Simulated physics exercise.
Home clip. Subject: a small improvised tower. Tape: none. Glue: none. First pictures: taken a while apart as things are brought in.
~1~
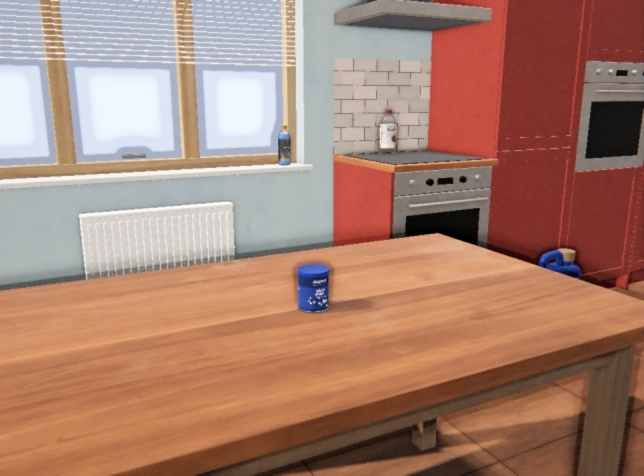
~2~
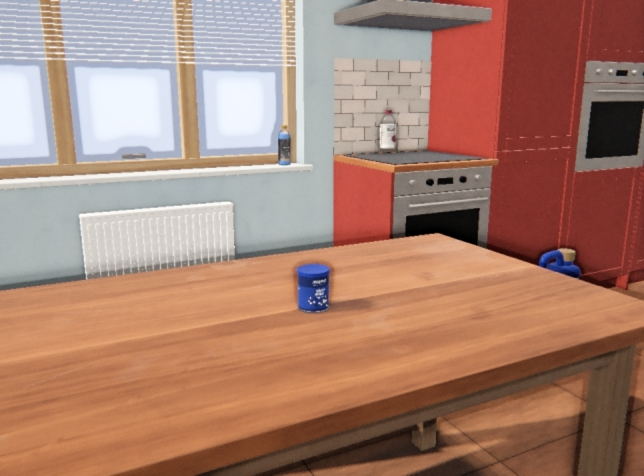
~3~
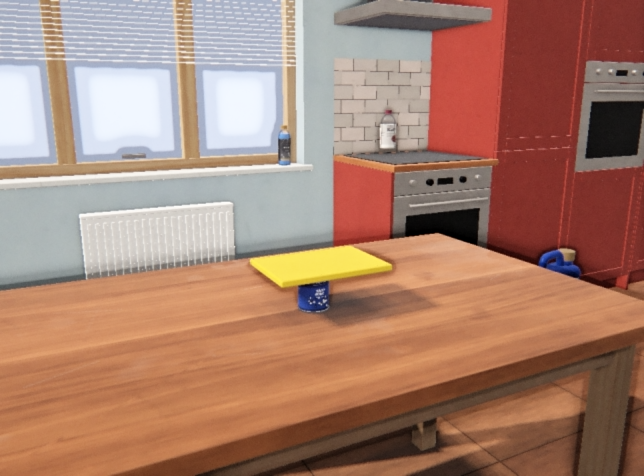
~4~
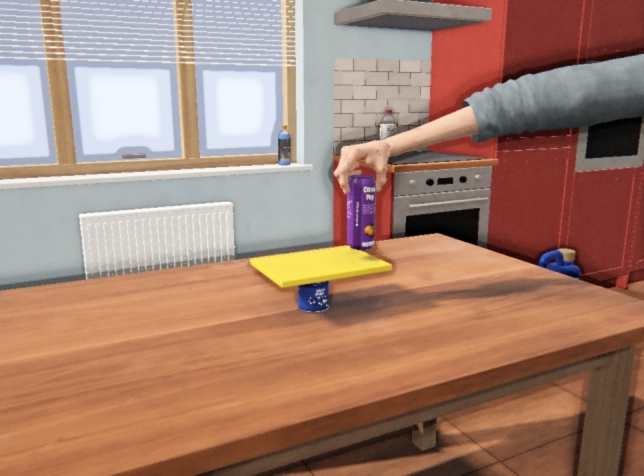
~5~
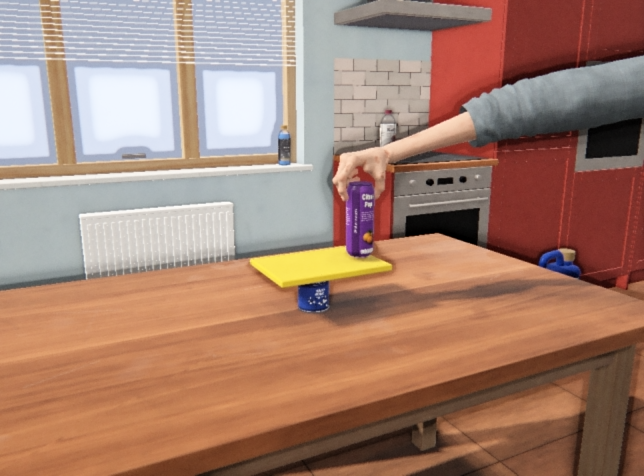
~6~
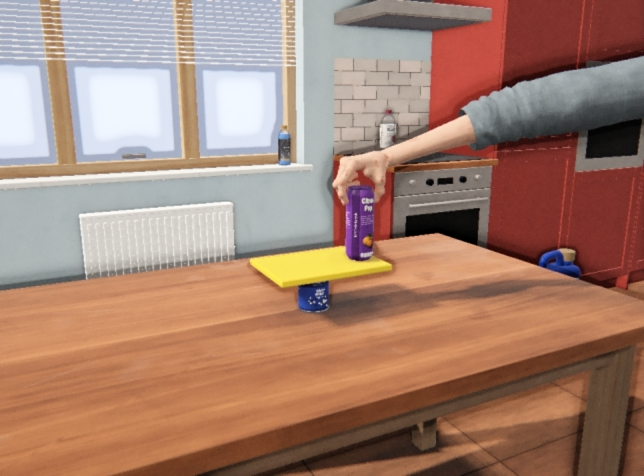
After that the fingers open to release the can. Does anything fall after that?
So the pile doesn't rest quietly where it is.
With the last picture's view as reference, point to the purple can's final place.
Roughly at pixel (452, 277).
Then, 0.50 s on from there, purple can now fallen; yellow lid turned 46° from how it was put.
Then, 0.60 s on from there, yellow lid turned 37° from how it was put.
Then, 0.80 s on from there, yellow lid now fallen.
In the end, fallen, yellow lid and purple can; blue tin unmoved. At the end, from the last picture's camera, purple can near (452, 277). The stack loses its balance.
